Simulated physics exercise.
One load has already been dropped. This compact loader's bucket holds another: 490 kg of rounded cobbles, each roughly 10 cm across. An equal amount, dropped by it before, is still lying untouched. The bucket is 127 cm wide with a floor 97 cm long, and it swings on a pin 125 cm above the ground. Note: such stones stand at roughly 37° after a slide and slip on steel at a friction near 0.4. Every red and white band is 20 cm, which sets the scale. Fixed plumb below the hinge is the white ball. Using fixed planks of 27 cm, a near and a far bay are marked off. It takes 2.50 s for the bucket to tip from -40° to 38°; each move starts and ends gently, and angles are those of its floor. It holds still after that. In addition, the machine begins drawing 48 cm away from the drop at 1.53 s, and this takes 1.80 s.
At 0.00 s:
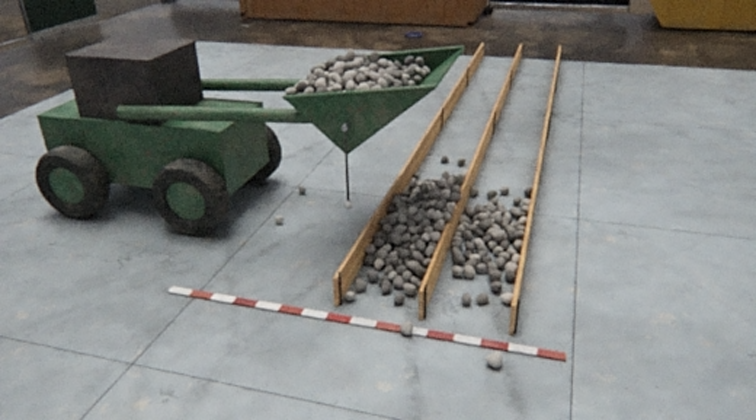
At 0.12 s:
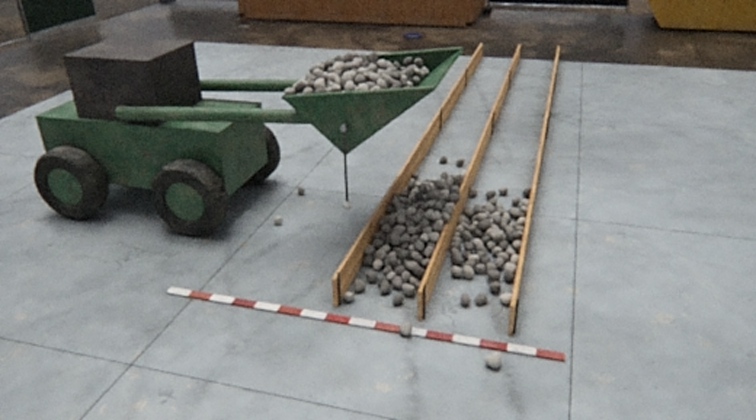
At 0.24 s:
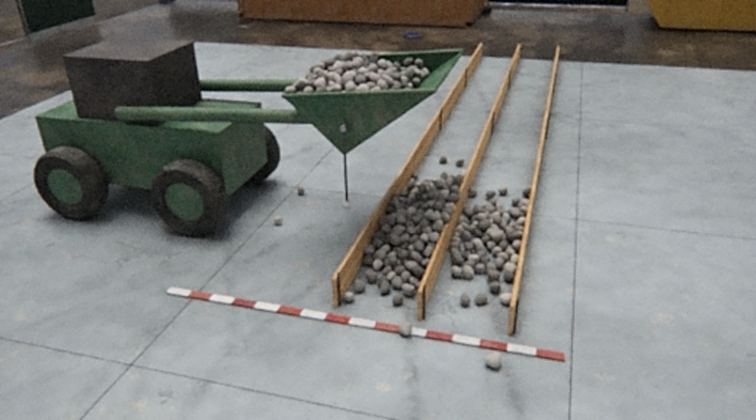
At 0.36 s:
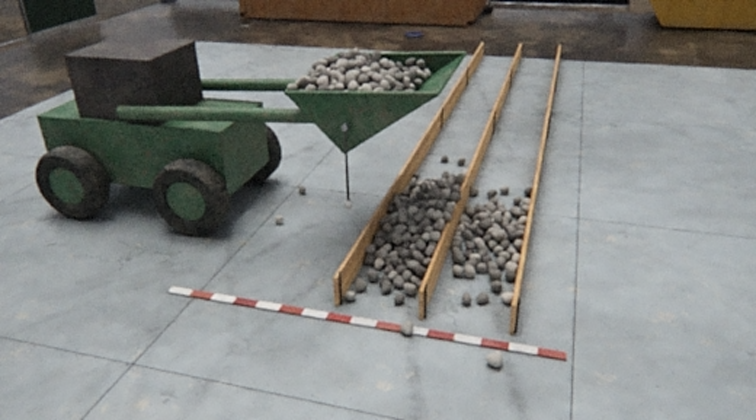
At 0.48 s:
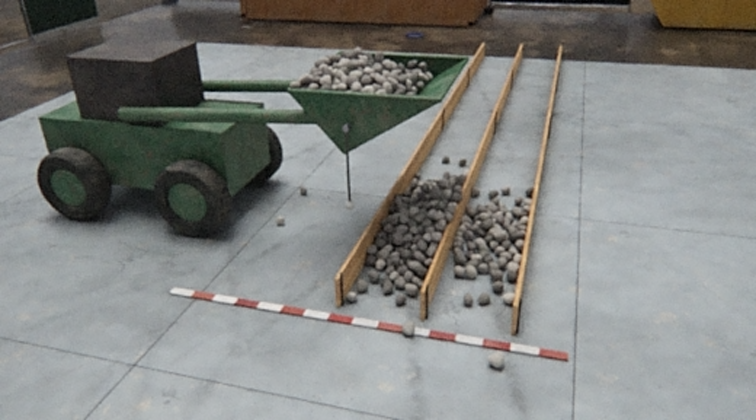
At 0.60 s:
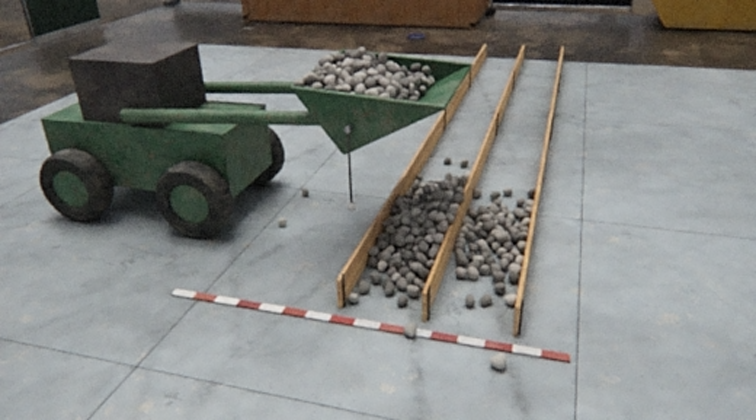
On a grey slab floor, a green loader held a bucket of rounded stones beside three wooden boards with more stones between them, and the bucket's front edge slowly dipped a little.
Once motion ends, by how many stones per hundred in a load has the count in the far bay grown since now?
It has grown by about 40 per hundred.
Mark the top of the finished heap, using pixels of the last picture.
Roughly at (431, 193).
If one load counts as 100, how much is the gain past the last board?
Around 0 per cent of a load, I'd say.
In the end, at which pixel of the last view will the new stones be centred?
They end up centred around (438, 218).
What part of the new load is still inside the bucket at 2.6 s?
It still holds about 10 per cent.
After 1.9 s the floor is at 26°; in per cent of one load, 93 in the bucket, 1 short of the bays, 85 in the near bay, 22 in the far bay; the foremost stones are at (525, 232).
After 2.6 s the floor is at 38°; in per cent of one load, 11 in the bucket, 1 short of the bays, 135 in the near bay, 54 in the far bay; the foremost stones are at (525, 245).
After 3.8 s the floor is at 38°; in per cent of one load, 0 in the bucket, 1 short of the bays, 140 in the near bay, 61 in the far bay; the foremost stones are at (524, 240).
After 6.6 s the floor is at 38°; in per cent of one load, 0 in the bucket, 1 short of the bays, 139 in the near bay, 61 in the far bay; the foremost stones are at (524, 240). Net gain in the far bay, 40.
